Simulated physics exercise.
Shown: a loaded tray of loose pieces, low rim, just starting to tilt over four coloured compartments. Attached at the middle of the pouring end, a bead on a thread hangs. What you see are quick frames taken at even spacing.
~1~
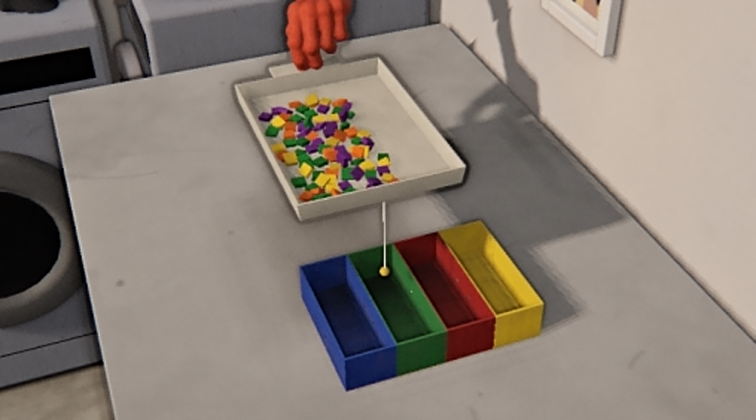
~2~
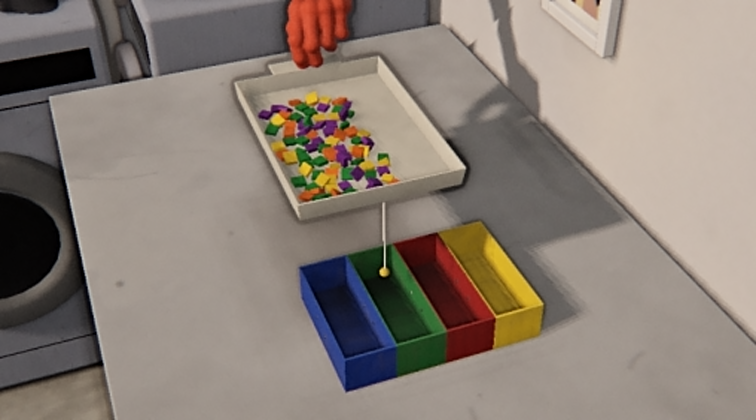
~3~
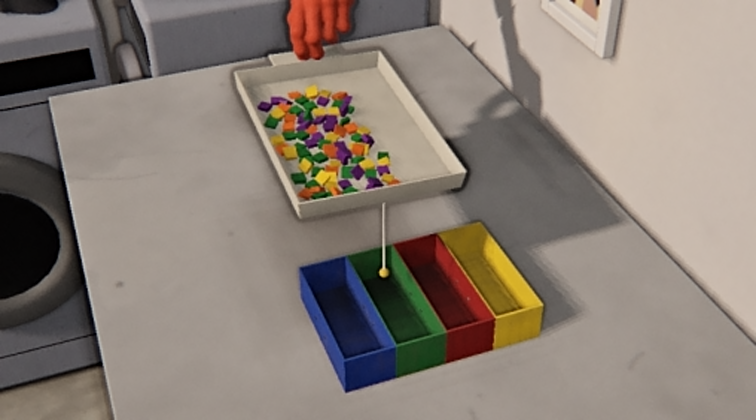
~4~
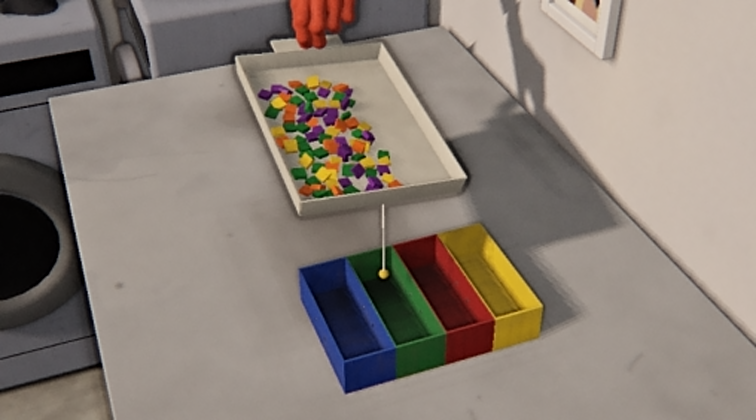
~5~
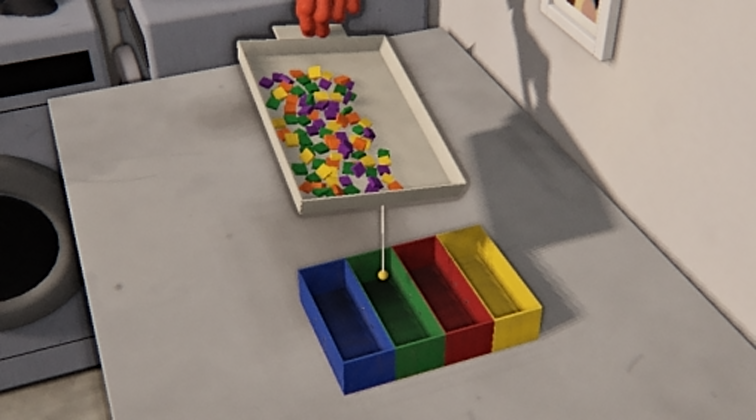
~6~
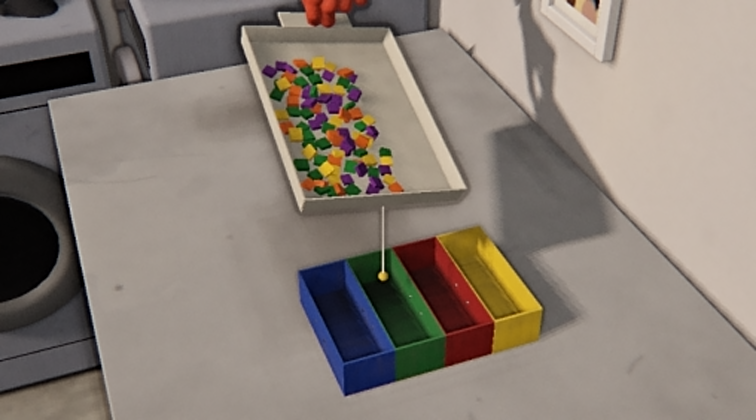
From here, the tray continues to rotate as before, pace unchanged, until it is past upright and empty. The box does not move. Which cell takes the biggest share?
The red cell.
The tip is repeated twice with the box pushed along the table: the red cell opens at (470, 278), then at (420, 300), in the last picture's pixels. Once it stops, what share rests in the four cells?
Trial 1 near 100 %, trial 2 near 100 %.
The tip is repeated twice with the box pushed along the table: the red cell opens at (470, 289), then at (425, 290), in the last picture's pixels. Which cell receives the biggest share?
The red cell, then the yellow cell.
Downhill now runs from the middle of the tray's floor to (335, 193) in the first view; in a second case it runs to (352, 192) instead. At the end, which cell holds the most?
That blue cell; the blue cell.
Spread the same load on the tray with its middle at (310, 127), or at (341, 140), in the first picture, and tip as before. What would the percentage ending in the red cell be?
Estimate: 70 % first, 80 % second.
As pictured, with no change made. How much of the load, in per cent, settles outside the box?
Close to 0 percent, I reckon.
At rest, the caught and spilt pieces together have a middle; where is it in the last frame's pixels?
Centre at rest: Close to (443, 300).
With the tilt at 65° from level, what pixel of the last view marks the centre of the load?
Somewhere near pixel (416, 164).
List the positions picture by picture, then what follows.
In the first frame, corners of the pouring end near (300, 203) and (462, 165), level; middle of the load near (324, 150), mosaic tiles; bead on its thread near (385, 271); blue cell near (371, 365); green cell near (421, 350); red cell near (471, 336); yellow cell near (518, 323).
In the second frame, corners of the pouring end near (300, 203) and (462, 167), level; middle of the load near (324, 149).
In the third frame, corners of the pouring end near (301, 202) and (463, 170), tipped barely, lowest at the right corner; middle of the load near (324, 145).
In the fourth frame, corners of the pouring end near (302, 200) and (463, 176), tipped a little, lowest at the right corner; middle of the load near (325, 139).
In the fifth frame, corners of the pouring end near (304, 199) and (463, 181), tipped clearly, lowest at the right corner; middle of the load near (326, 134).
In the sixth frame, corners of the pouring end near (306, 197) and (464, 187), tipped clearly, lowest at the right corner; middle of the load near (328, 129); blue cell near (369, 370); green cell near (420, 355); red cell near (469, 341); yellow cell near (517, 328).
Shortly afterwards, tray tipped steeply; all but a few on the tray; only a few falling or outside the box.
Next, tray tipped past a quarter turn; near two thirds on the tray; a little in the red cell; a little in the yellow cell; only a few falling or outside the box.
Some moments later, tray tipped past a quarter turn; the bulk in the red cell; a little in the yellow cell; only a few in the green cell.
In the end, tray tipped past a quarter turn; the bulk in the red cell; a little in the yellow cell; only a few in the green cell; none at all in the blue cell.
